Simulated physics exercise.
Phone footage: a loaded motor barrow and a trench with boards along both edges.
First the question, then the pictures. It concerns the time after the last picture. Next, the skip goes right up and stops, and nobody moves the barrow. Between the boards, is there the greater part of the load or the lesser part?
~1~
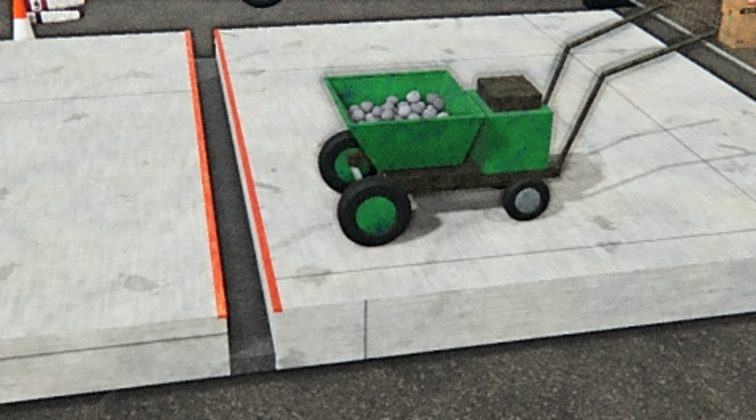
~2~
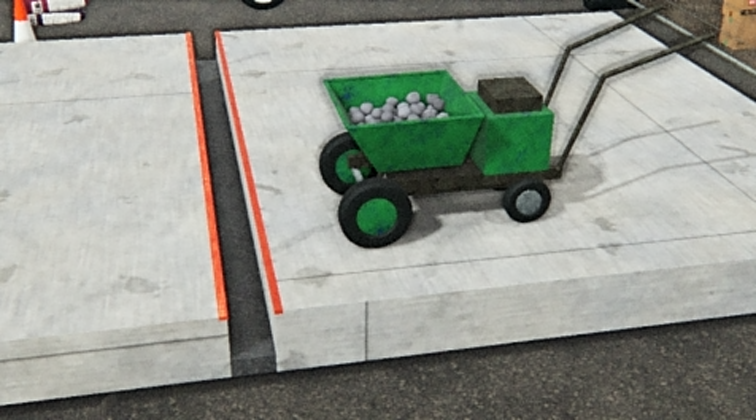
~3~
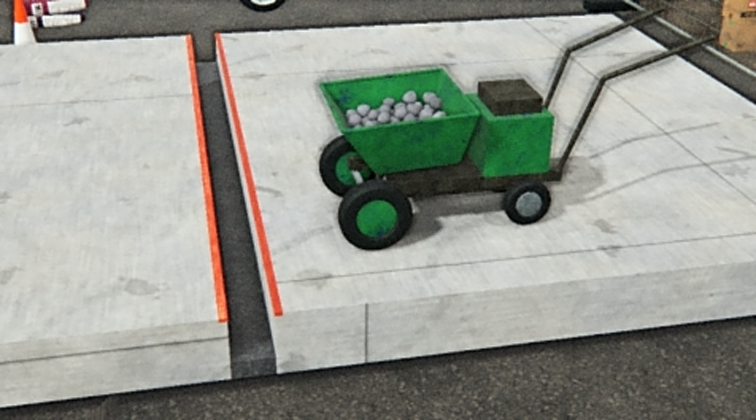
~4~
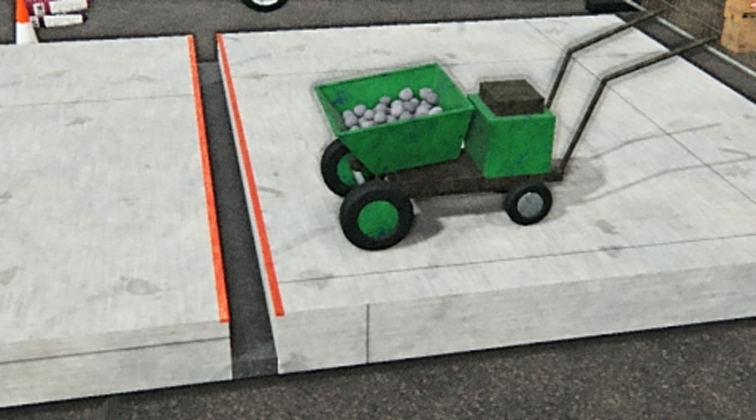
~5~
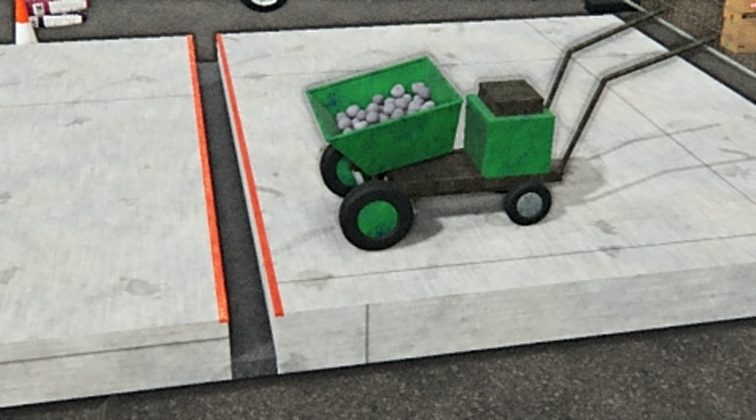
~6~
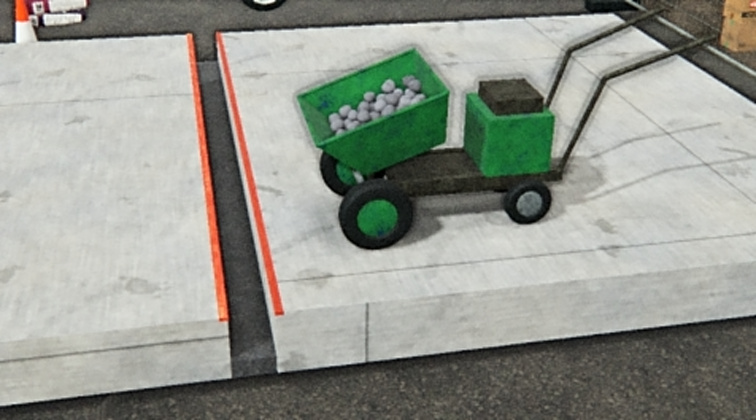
The trench is left with most of the load.
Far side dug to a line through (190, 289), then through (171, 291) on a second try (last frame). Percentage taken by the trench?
For the first it's 100 per cent, for the second 100 per cent.
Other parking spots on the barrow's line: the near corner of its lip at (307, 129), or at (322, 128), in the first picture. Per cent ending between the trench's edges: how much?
40 %, then 70 %.
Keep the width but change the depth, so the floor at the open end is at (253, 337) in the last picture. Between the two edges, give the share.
Something close to 80 per cent.
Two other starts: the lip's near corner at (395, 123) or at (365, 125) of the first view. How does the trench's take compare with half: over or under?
A minority / the bulk.
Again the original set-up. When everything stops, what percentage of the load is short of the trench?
Call it some 0 percent of the pieces.
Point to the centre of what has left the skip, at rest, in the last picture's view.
Centre at rest: Close to (239, 259).
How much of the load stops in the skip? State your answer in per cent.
0 per cent, roughly.
Just after the last frame, skip tipped steeply; every one in the skip.
A moment on, skip tipped right over; the larger part in the skip; just a few short of the trench; roughly a quarter in or heaped over the trench; just a few falling.
Further on, skip tipped right over; just a few in the skip; just a few short of the trench; almost all in or heaped over the trench.
When it is over, skip tipped right over; just a few short of the trench; almost all in or heaped over the trench; not one beyond it.
